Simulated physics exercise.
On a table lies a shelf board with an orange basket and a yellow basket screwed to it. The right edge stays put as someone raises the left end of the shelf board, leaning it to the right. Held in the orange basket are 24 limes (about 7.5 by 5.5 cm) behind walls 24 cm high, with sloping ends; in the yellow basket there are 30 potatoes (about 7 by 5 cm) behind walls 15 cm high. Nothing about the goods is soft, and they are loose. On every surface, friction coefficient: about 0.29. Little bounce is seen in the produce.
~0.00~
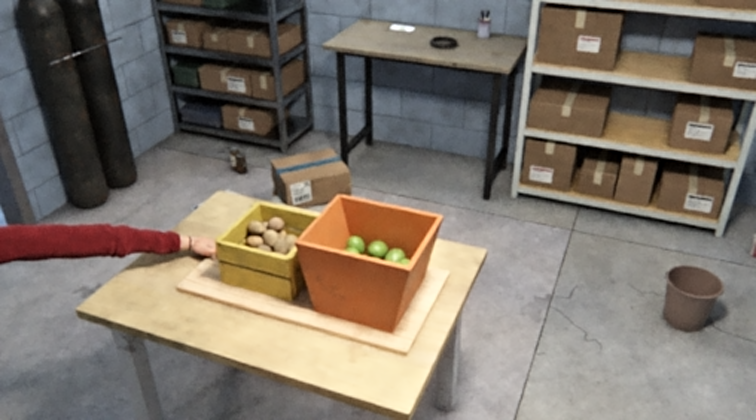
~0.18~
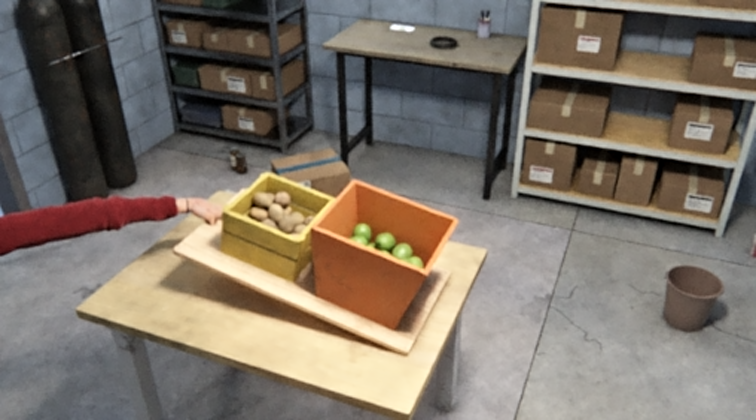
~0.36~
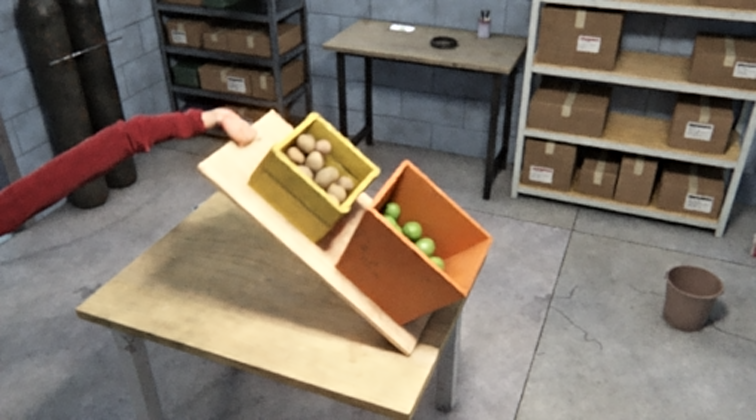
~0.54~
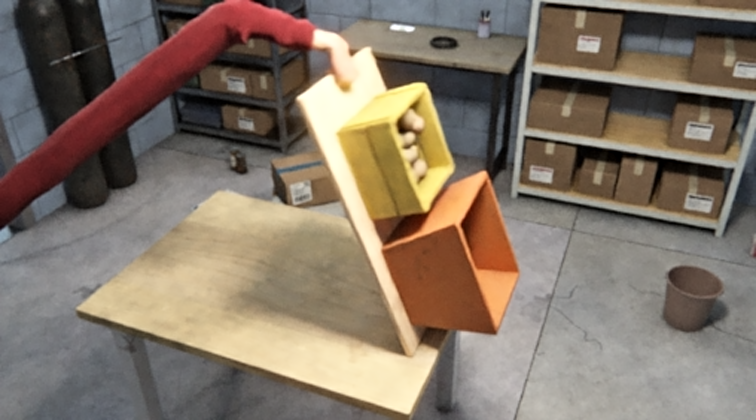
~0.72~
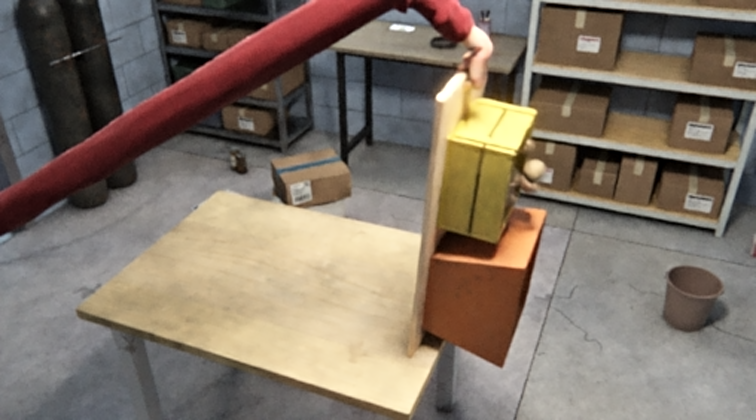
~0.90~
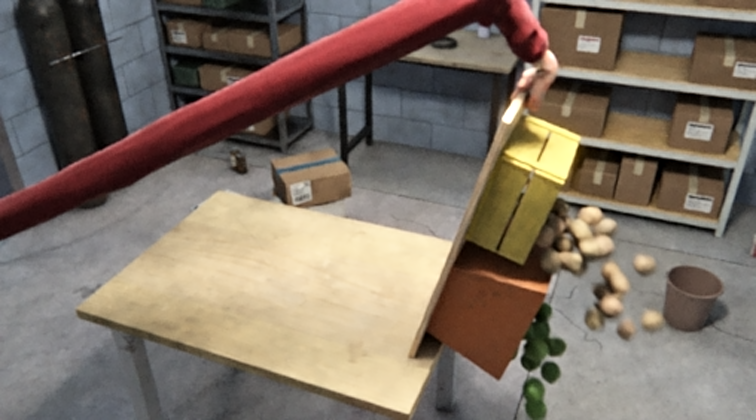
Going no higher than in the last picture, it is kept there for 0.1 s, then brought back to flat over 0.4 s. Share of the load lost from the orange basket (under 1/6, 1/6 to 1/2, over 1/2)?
Escapees: The majority.
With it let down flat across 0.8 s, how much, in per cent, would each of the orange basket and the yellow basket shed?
In that case orange basket 100 %, yellow basket 100 %.
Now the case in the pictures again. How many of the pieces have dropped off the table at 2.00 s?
Estimated number of pieces: About 55.
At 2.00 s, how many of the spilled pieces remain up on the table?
Roughly 0 of them.
After 1.08 s, tilt 94°; 21 of 24 out of the orange basket and 30 of 30 out of the yellow basket.
After 1.30 s, tilt 16°; 24 of 24 out of the orange basket and 30 of 30 out of the yellow basket.
After 1.60 s, tilt 0°; 24 of 24 out of the orange basket and 30 of 30 out of the yellow basket.
When it is over (at 2.00 s), 24 of 24 out of the orange basket and 30 of 30 out of the yellow basket. Asked share, 24 of 24, 100 per cent.
